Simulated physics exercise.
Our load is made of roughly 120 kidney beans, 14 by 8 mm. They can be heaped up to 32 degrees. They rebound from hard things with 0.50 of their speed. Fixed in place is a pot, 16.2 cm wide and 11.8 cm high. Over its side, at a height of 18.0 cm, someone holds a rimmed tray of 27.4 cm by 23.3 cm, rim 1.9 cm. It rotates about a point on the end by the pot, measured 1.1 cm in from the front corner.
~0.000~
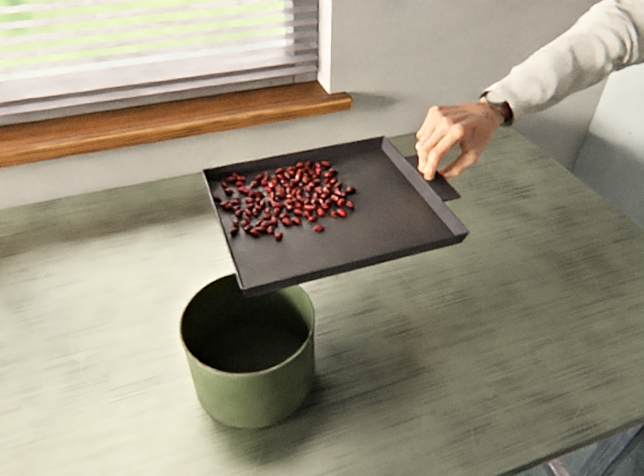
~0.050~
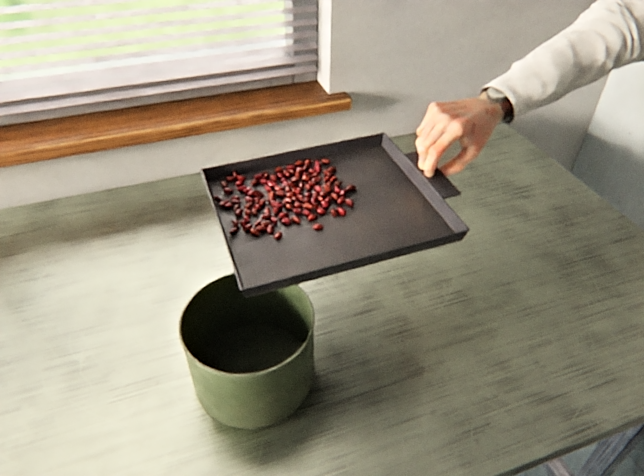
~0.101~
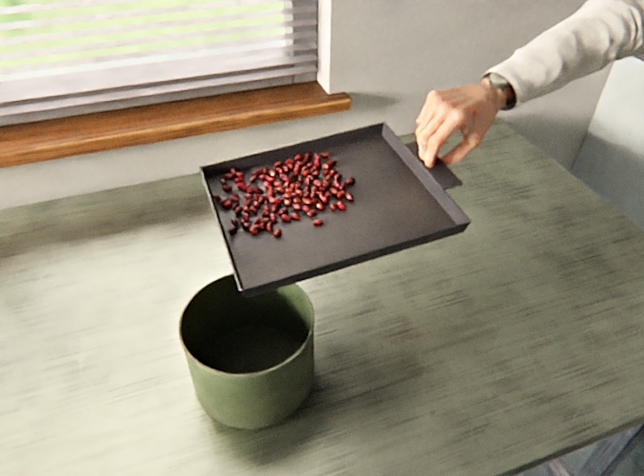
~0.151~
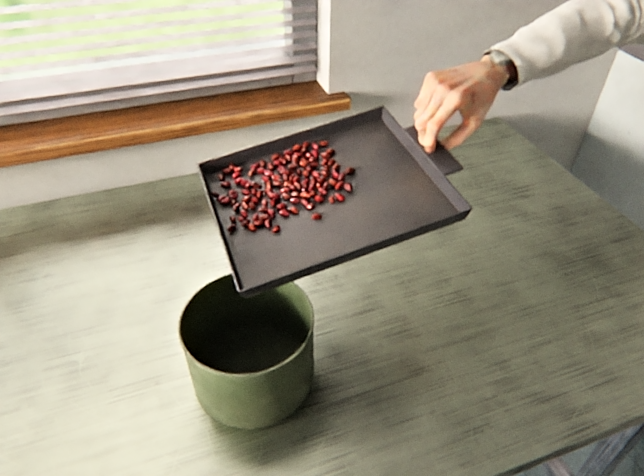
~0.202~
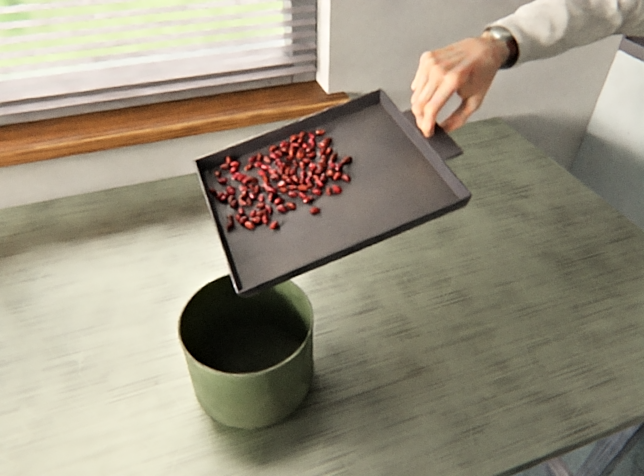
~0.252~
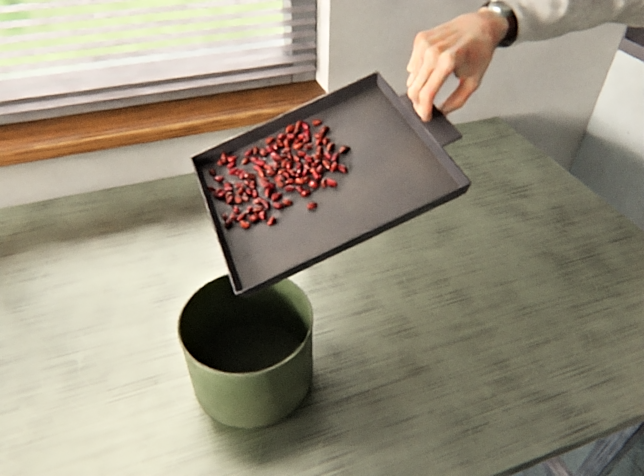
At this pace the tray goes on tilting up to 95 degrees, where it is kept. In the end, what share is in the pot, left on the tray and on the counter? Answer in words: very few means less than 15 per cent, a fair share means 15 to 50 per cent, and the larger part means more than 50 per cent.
Pot: The larger part. Left on the tray: Very few. Counter: A fair share.
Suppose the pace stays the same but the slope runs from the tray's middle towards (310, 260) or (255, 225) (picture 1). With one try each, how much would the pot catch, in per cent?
65 and 15 %.
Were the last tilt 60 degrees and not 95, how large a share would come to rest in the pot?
30 %.
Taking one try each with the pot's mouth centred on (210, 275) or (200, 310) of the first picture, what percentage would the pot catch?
Spot one: Some 35 per cent; spot two: Some 90 per cent.
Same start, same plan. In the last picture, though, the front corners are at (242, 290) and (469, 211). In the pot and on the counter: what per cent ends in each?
Pot: 75, counter: 25.
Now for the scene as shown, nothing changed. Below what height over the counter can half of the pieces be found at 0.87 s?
Some 20 cm above the counter.
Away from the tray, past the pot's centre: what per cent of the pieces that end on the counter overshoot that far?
I'd put it close to 100 per cent.
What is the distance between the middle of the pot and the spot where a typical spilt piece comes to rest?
Roughly 24 cm from the centre.
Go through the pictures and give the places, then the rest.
Tray tilt 0 degrees, front corners at (245, 285) and (464, 231); middle of the pieces at (291, 197); pot at (248, 318), in the first frame.
Tray tilt 1 degrees, front corners at (244, 285) and (464, 228); middle of the pieces at (291, 195), in the second frame.
Tray tilt 4 degrees, front corners at (243, 286) and (465, 220), lowest corner left front; middle of the pieces at (290, 191), in the third frame.
Tray tilt 9 degrees, front corners at (242, 287) and (466, 207), lowest corner left front; middle of the pieces at (288, 184), in the fourth frame.
Tray tilt 14 degrees, front corners at (240, 288) and (466, 194), lowest corner left front; middle of the pieces at (286, 177), in the fifth frame.
Tray tilt 19 degrees, front corners at (239, 289) and (465, 182), lowest corner left front; middle of the pieces at (282, 171); pot at (246, 317). The tray's pace is about 100 degrees a second, in the sixth frame.
Then, at 0.62 s, tilt 55 degrees; the tray holds 100 %, the pot 0 %.
Then, at 0.87 s, tilt 80 degrees; the tray holds 75 %, the pot 10 %.
After 1.23 s, tilt 95 degrees; the tray holds 5 %, the pot 65 %.
By 2.6 s all is still; pot 70 %, tray 0 %, counter 30 %.
